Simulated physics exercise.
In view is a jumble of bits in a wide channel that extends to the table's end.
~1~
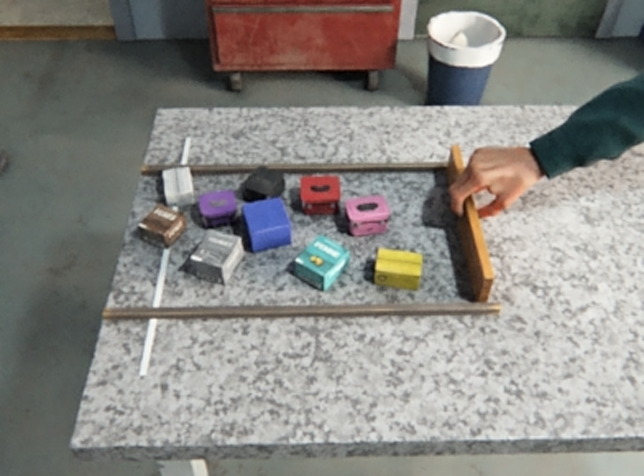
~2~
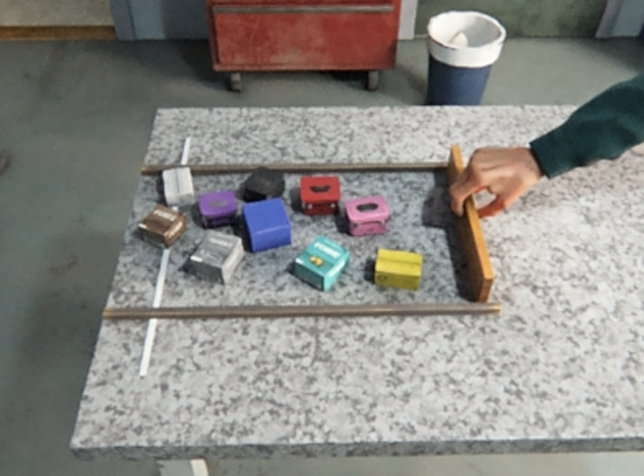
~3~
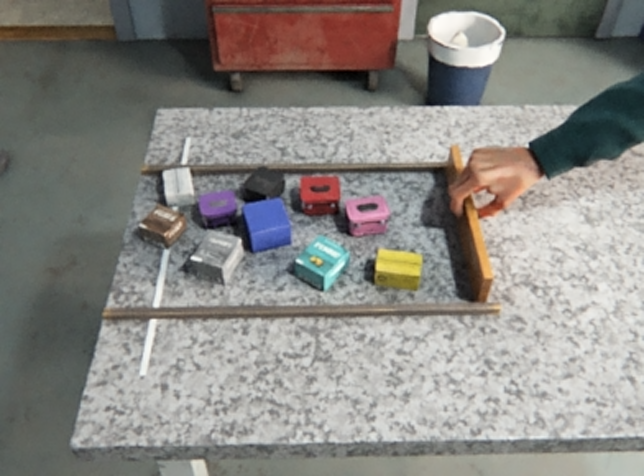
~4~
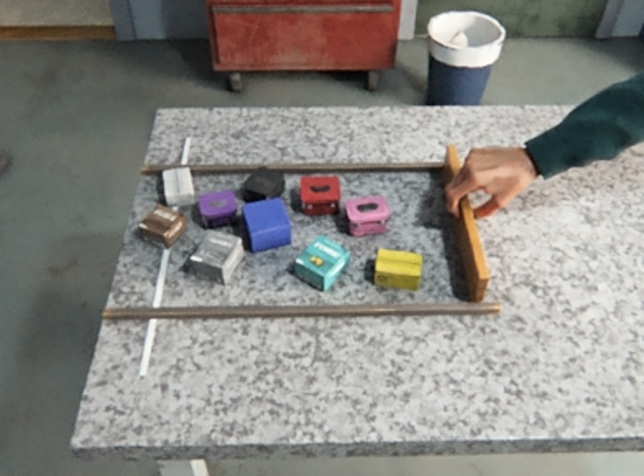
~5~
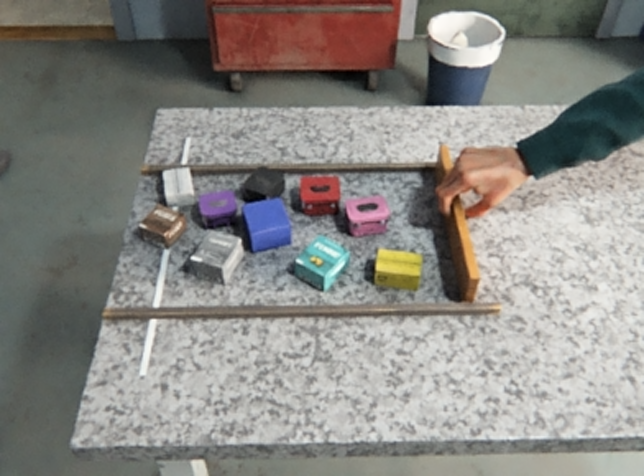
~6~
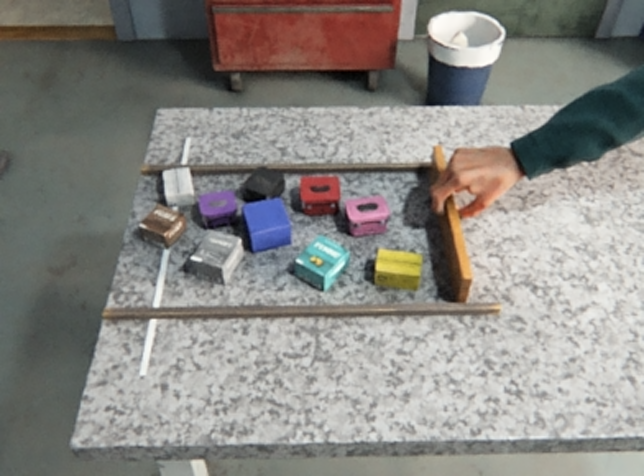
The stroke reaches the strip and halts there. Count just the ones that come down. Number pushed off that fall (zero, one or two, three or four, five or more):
The count that drops over the edge is at least five.
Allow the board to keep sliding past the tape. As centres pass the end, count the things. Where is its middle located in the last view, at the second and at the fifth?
The first puts it near (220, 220), the next near (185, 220).
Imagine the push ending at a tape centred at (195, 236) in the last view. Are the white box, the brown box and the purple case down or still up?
The white box? It does not stay. The brown box? It does not stay. The purple case? It does not stay.
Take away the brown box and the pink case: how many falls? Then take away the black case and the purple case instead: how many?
Going first to second: 4 and 4.
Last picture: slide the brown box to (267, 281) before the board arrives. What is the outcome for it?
From that start the object does not stay.
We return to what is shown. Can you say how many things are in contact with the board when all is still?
Well, it touches 4.
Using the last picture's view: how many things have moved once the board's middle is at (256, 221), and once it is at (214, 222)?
The first count is 10, and then it's 10.
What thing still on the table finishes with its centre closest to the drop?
It's the turquoise box.
Early on, none off yet; brown box at rest near (163, 227); white box at rest near (179, 188); purple case at rest near (219, 210).
Finally, the number that fall off is five or more; lost, blue block, black case, grey box, purple case, white box and brown box.
